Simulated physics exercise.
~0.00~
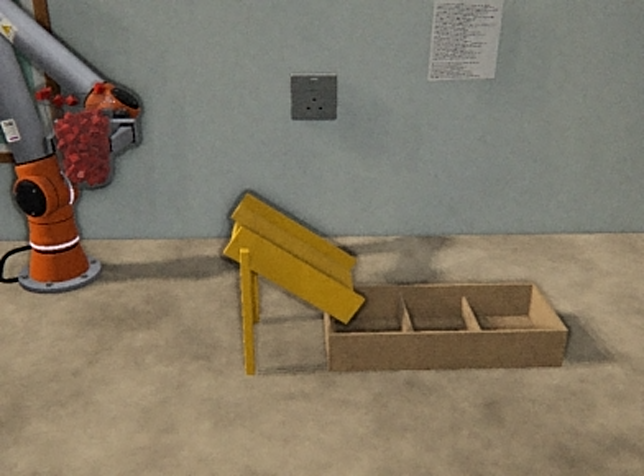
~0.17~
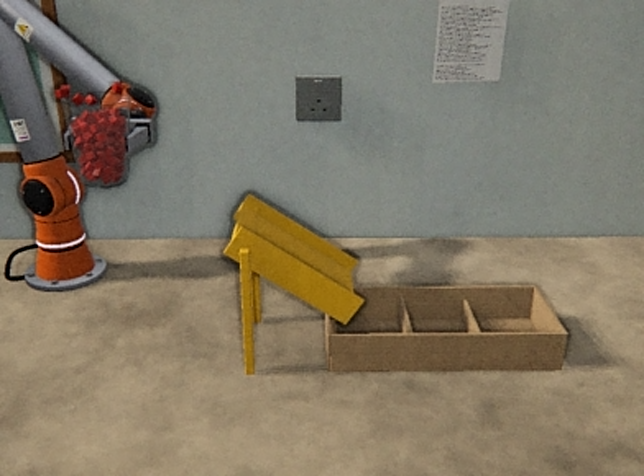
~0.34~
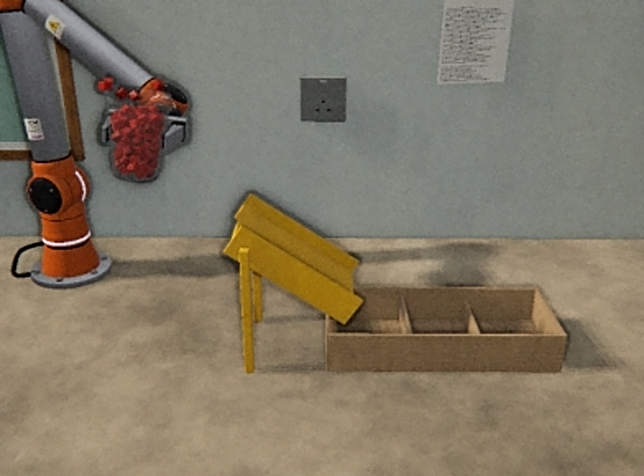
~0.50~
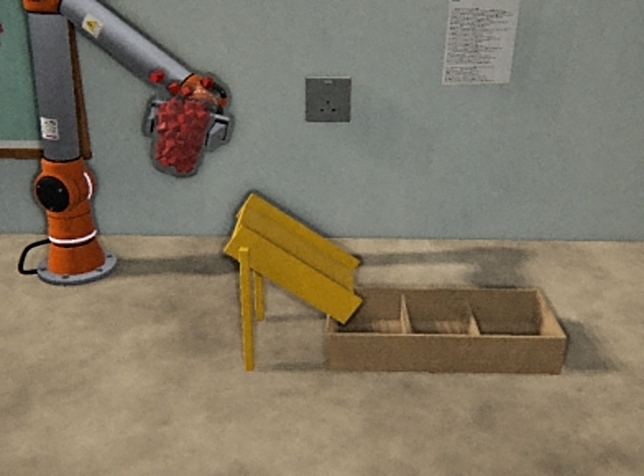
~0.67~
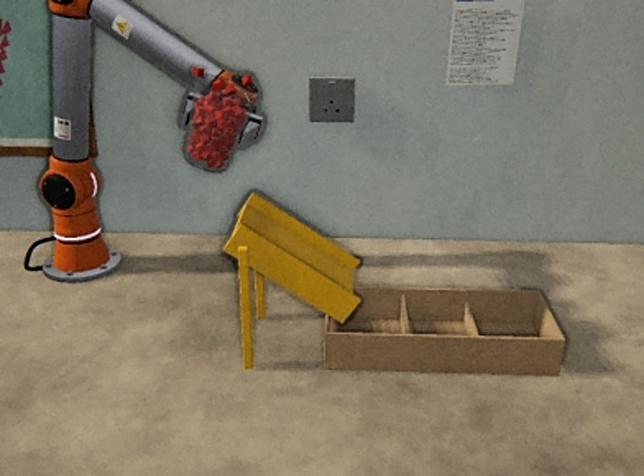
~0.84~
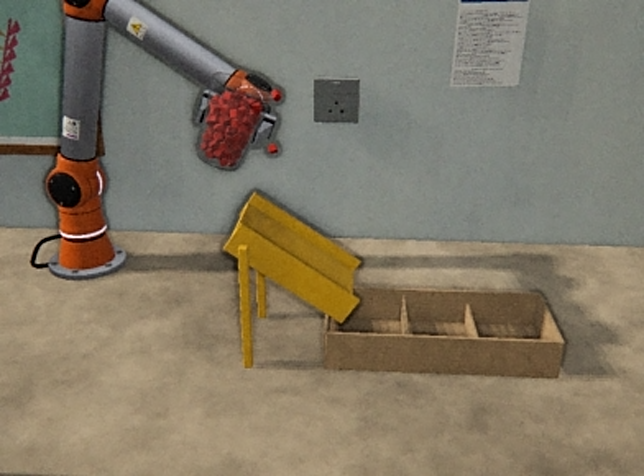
A robot arm carries a tumbler of red pieces rightward toward a yellow chute, gradually tilting it.
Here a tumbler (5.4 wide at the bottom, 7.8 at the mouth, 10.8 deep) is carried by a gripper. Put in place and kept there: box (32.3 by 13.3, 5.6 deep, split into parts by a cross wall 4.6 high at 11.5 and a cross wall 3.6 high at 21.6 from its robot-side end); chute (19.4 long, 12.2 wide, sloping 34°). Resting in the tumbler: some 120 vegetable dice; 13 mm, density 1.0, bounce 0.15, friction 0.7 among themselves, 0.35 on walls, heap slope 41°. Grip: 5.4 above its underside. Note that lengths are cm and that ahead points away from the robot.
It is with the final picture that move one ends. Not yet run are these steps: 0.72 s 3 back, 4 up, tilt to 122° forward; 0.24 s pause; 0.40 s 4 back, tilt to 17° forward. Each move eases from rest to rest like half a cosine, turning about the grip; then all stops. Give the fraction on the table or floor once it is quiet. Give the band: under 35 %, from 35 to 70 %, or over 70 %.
The share falls under 35 %.
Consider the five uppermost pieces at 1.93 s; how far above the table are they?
About 14 cm.
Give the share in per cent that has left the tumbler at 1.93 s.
About 100 in a hundred parts are out by then.
After 1.38 s, tilted 108° forward, highest piece 40 above the table; 118 in the tumbler, 3 in the robot-side part, 4 on the chute or in flight.
After 1.93 s, tilted 98° forward, highest piece 15 above the table; 102 in the robot-side part, 1 in the middle part, 22 on the chute or in flight.
After 2.40 s, tilted 17° forward, highest piece 6 above the table; 118 in the robot-side part, 7 in the middle part.
After 3.45 s, tilted 17° forward, highest piece 6 above the table; 118 in the robot-side part, 7 in the middle part.
In the end, 118 in the robot-side part, 7 in the middle part. That is 0 % on the table or floor.
